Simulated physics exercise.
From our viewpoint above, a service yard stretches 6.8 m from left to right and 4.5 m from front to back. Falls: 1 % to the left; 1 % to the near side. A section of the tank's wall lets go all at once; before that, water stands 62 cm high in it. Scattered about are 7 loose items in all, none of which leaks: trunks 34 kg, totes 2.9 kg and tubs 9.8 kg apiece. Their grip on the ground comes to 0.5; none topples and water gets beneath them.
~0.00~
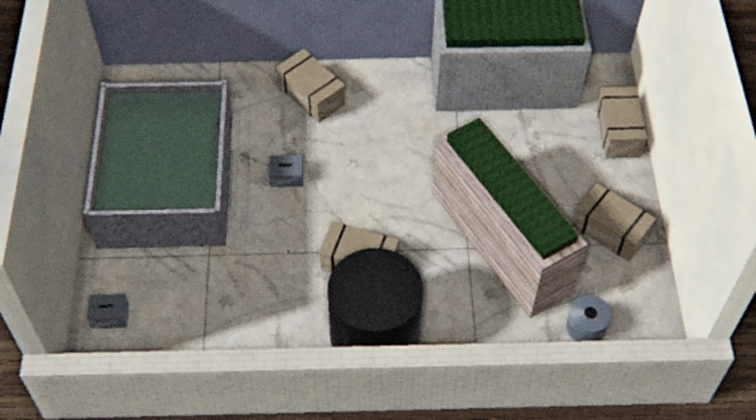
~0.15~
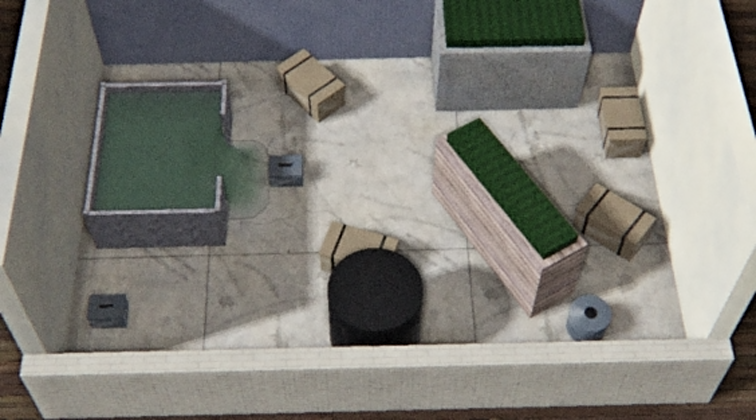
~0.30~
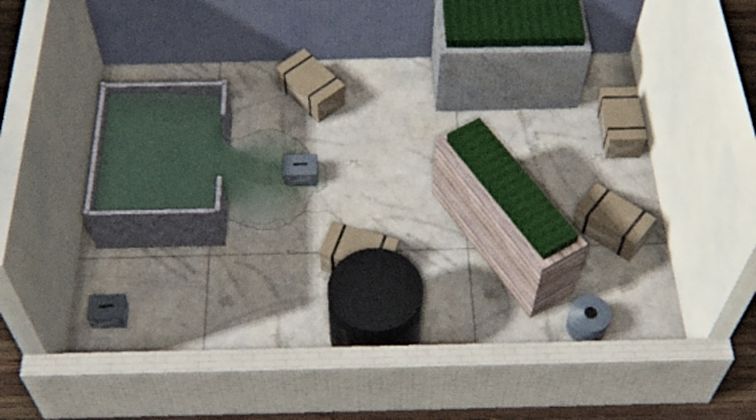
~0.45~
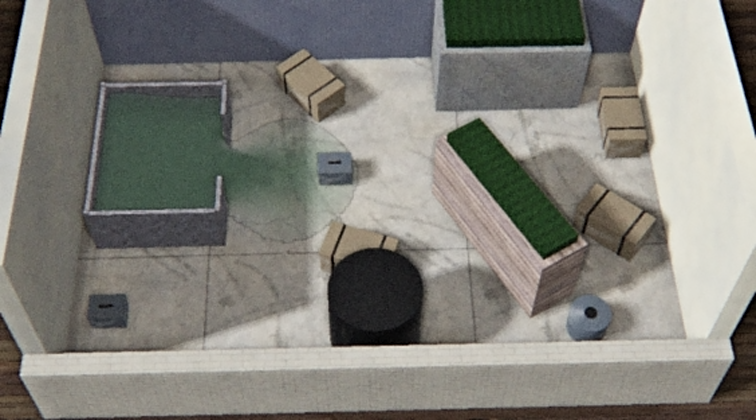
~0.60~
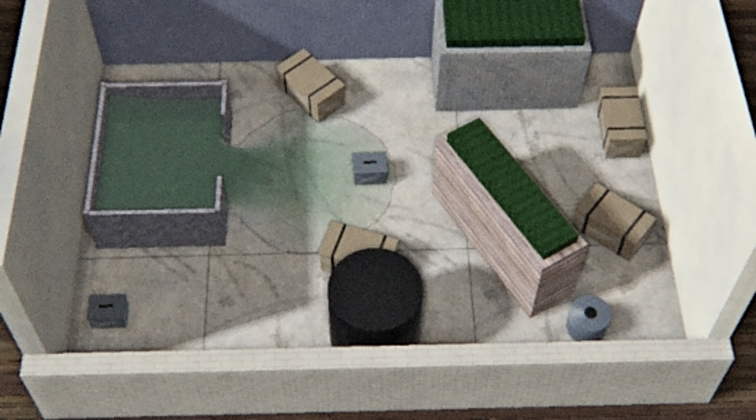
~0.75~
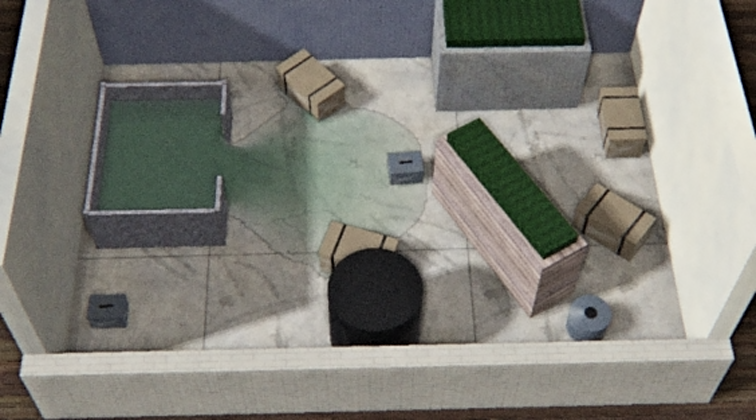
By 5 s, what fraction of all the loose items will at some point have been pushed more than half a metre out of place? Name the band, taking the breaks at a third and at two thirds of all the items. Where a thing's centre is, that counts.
The answer is the lowest band, under a third.
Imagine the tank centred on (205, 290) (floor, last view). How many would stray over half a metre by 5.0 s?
In that case 2 of them.
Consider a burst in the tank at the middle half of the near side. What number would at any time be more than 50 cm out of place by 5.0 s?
The answer then is 3.
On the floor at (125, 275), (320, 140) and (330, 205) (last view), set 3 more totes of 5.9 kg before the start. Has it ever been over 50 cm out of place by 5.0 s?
First falls shy, second exceeds it, third exceeds it.
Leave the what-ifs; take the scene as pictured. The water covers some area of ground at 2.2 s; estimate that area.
Around 16 m2 of it.
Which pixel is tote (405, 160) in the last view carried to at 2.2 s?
(595, 111) or thereabouts.
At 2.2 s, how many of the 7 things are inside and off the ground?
At that instant the tally stands at 1.
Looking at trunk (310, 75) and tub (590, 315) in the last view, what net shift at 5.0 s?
In turn: 10 cm, 10 cm.
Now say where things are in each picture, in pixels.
A tote at (286, 165) rests on the ground; a trunk at (311, 76), on the bottom; water covers 2.4 m2; 0 of 7 have shifted, in the first frame.
A tote at (286, 165), on the bottom; a trunk at (311, 76) rests on the ground; 2.9 m2 under water; 0 of 7 have shifted, in the second frame.
A tote at (300, 164) rests on the ground, 17 cm from its start; a trunk at (311, 76), on the bottom; 3.5 m2 under water; 1 of 7 have shifted, in the third frame.
A tote at (335, 163), on the bottom, 58 cm from its start; a trunk at (311, 76), on the bottom; water covers 4.4 m2; 1 of 7 have shifted, in the fourth frame.
A tote at (370, 163) rests on the ground, 100 cm from its start; a trunk at (311, 76), on the bottom; water covers 5.4 m2; 1 of 7 have shifted, in the fifth frame.
A tote at (406, 162) rests on the ground, 143 cm from its start; a trunk at (311, 76), on the bottom; water covers 6.4 m2; 1 of 7 have shifted, in the sixth frame.
After 1.1 s 1 of 7 are over 50 cm from their spots; 0 afloat.
After 2.2 s 1 of 7 are over 50 cm from their spots; 1 afloat.
After 3.5 s 1 of 7 are over 50 cm from their spots; 1 afloat.
After 5.0 s 1 of 7 are over 50 cm from their spots, and 1 have been at some point; 3 afloat.
